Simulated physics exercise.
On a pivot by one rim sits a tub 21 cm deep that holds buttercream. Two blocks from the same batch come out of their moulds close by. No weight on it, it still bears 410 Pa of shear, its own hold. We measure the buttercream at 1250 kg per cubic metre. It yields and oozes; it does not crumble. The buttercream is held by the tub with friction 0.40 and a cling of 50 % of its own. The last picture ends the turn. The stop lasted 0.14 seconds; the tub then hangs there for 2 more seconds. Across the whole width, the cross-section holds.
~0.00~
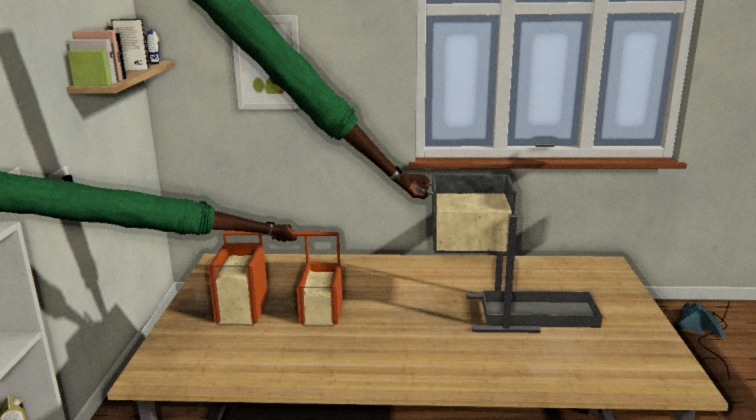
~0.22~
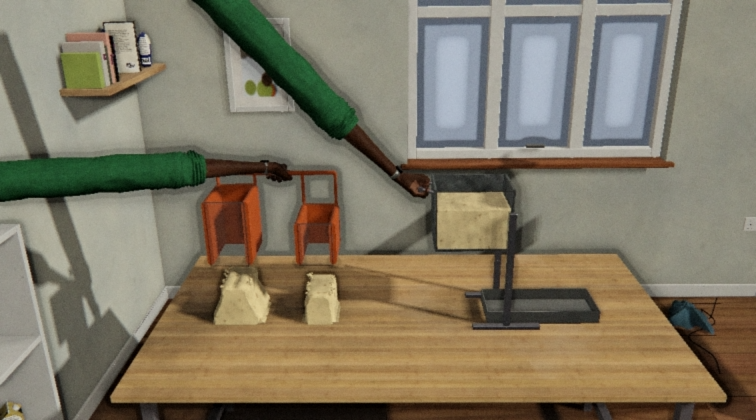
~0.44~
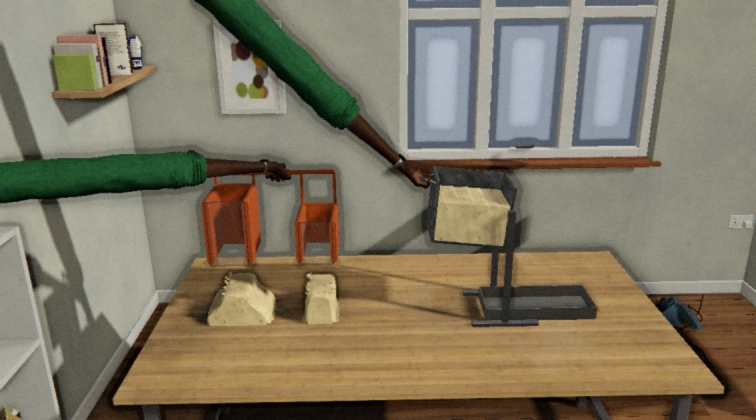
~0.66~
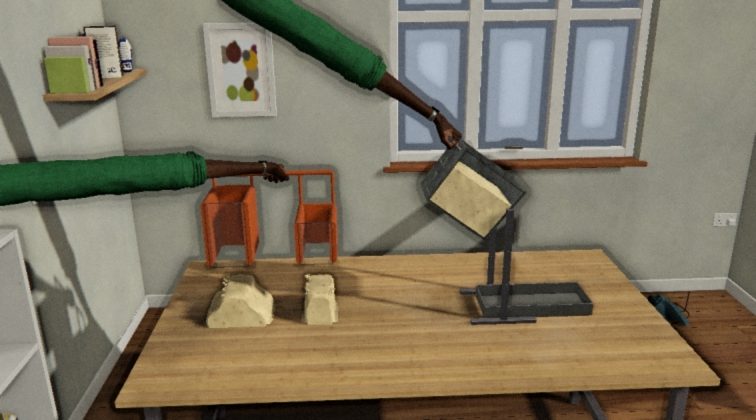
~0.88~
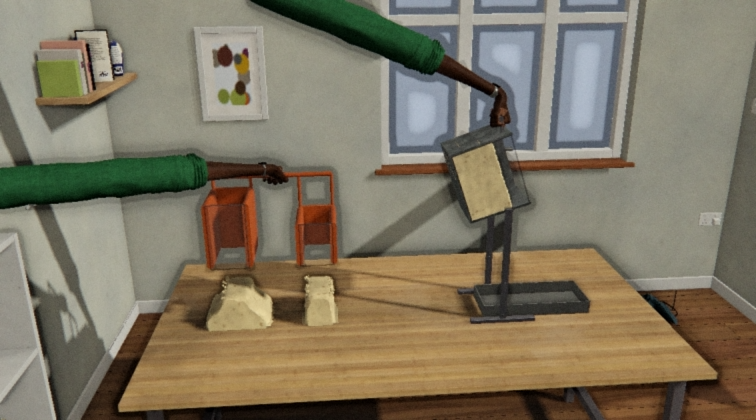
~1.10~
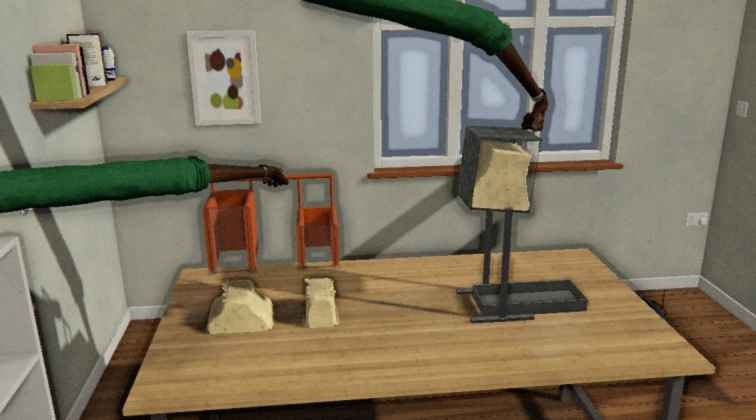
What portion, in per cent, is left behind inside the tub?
The portion left inside is around 39 %.
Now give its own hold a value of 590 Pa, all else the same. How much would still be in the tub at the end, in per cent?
I'd expect about 45 percent.
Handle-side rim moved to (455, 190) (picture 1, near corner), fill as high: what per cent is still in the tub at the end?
I'd guess around 55 per cent remains.
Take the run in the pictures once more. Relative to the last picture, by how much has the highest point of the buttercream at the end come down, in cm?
About 13 cm.
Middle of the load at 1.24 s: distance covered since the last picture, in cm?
Looks like around 8 cm to me.
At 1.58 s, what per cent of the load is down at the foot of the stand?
I'd say close to 55 per cent of it.
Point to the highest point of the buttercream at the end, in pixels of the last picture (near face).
Looking at the last picture, I'd put it at about (493, 188).
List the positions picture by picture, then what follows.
The first frame shows handle-side rim at (437, 192), tilt 0 degrees; highest point of the buttercream at (504, 211); test blocks 20 cm, 13 cm high (left to right).
The second frame shows handle-side rim at (437, 191), tilt 0 degrees; highest point of the buttercream at (504, 209); test blocks 16 cm, 12 cm high (left to right).
The third frame shows handle-side rim at (441, 182), tilt 6 degrees; highest point of the buttercream at (443, 202); test blocks 13 cm, 12 cm high (left to right).
The fourth frame shows handle-side rim at (467, 150), tilt 37 degrees; highest point of the buttercream at (458, 169); test blocks 13 cm, 12 cm high (left to right).
The fifth frame shows handle-side rim at (512, 135), tilt 72 degrees; highest point of the buttercream at (489, 145); test blocks 13 cm, 12 cm high (left to right).
The sixth frame shows handle-side rim at (541, 142), tilt 95 degrees; highest point of the buttercream at (496, 151); test blocks 13 cm, 12 cm high (left to right).
By 1.24 s, the tub is at 95 degrees and holds 69 %.
By 1.41 s, the tub is at 95 degrees and holds 42 %.
By 1.58 s, the tub is at 95 degrees and holds 39 %.
By 1.75 s, the tub is at 95 degrees and holds 39 %.
By 3.10 s, at the end, the tub is at 95 degrees and holds 39 %.
